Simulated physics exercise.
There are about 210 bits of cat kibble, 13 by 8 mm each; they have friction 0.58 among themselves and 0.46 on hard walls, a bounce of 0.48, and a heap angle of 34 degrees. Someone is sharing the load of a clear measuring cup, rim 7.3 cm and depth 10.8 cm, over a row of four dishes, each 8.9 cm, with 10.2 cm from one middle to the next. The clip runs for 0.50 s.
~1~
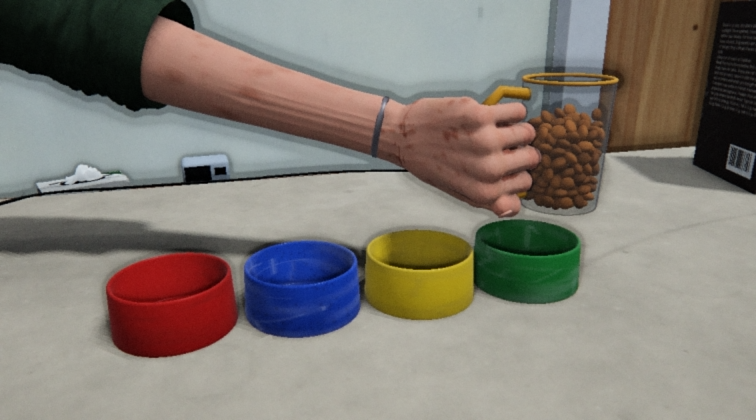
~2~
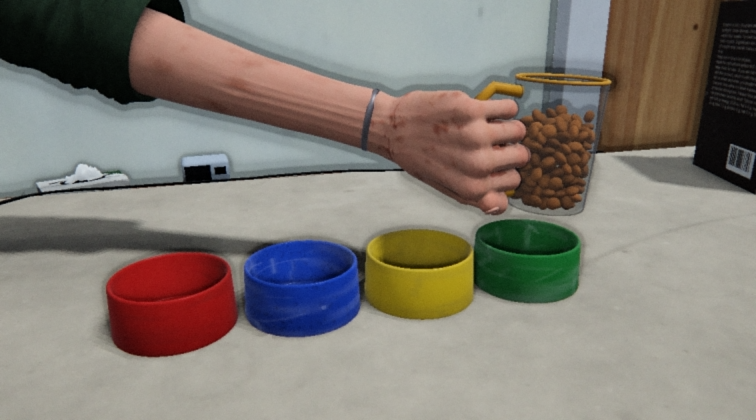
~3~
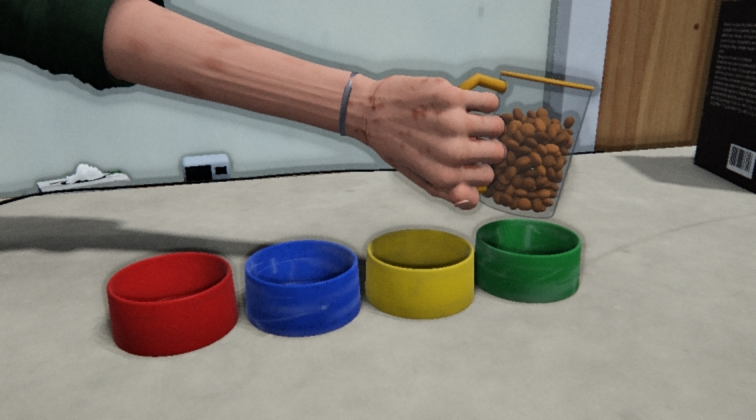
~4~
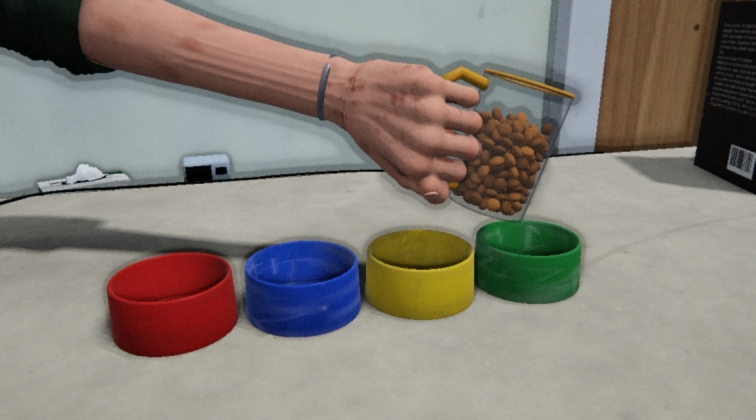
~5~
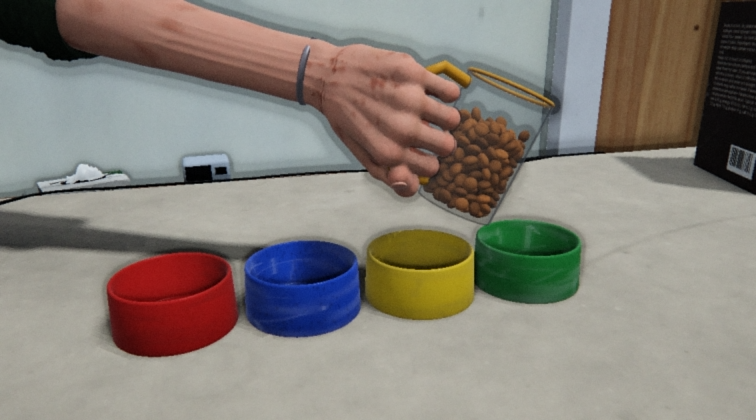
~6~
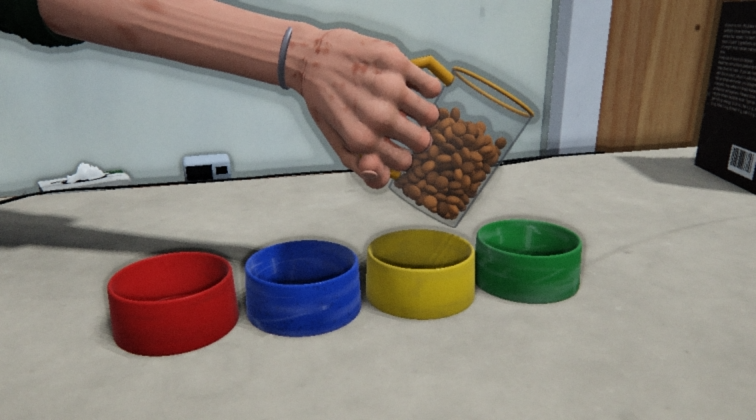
At first, a hand holds a clear cup of small brown pieces upright by its yellow handle, behind a row of red, blue, yellow and green dishes. The hand then carries the cup steadily left, tilting it further rightward until it leans above the yellow and green dishes, the pieces still inside.
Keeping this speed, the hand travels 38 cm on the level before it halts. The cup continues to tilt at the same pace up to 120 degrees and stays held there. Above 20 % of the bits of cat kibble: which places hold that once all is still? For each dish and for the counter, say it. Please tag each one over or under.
Red - over; blue - under; green - under; yellow - under; counter - under.
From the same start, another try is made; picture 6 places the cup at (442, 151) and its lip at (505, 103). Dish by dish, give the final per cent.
Dish by dish: Red 90 per cent, blue 0 per cent, green 0 per cent, yellow 0 per cent.
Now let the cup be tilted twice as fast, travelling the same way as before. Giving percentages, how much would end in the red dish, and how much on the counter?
In that case the red dish gets 0 while the counter gets 10.
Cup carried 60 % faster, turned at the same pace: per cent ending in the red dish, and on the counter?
Shares: Red 90, counter 10.
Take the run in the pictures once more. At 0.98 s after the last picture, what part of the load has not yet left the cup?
It works out to about 100 per cent of the load.
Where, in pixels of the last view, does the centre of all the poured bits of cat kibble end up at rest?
I'd say roughly (184, 292).
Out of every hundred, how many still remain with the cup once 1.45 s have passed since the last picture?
Somewhere near 45 per cent.
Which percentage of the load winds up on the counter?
Around 10 percent, I'd guess.
Then, 0.59 s after the last picture, tilt 75 degrees; cup holds 100 %.
Then, 0.98 s after the last picture, tilt 104 degrees; cup holds 100 %.
Then, 1.45 s after the last picture, tilt 120 degrees; cup holds 45 %, red 50 %.
In the end, red 90 %, blue 0 %, green 0 %, yellow 0 %, counter 10 %.
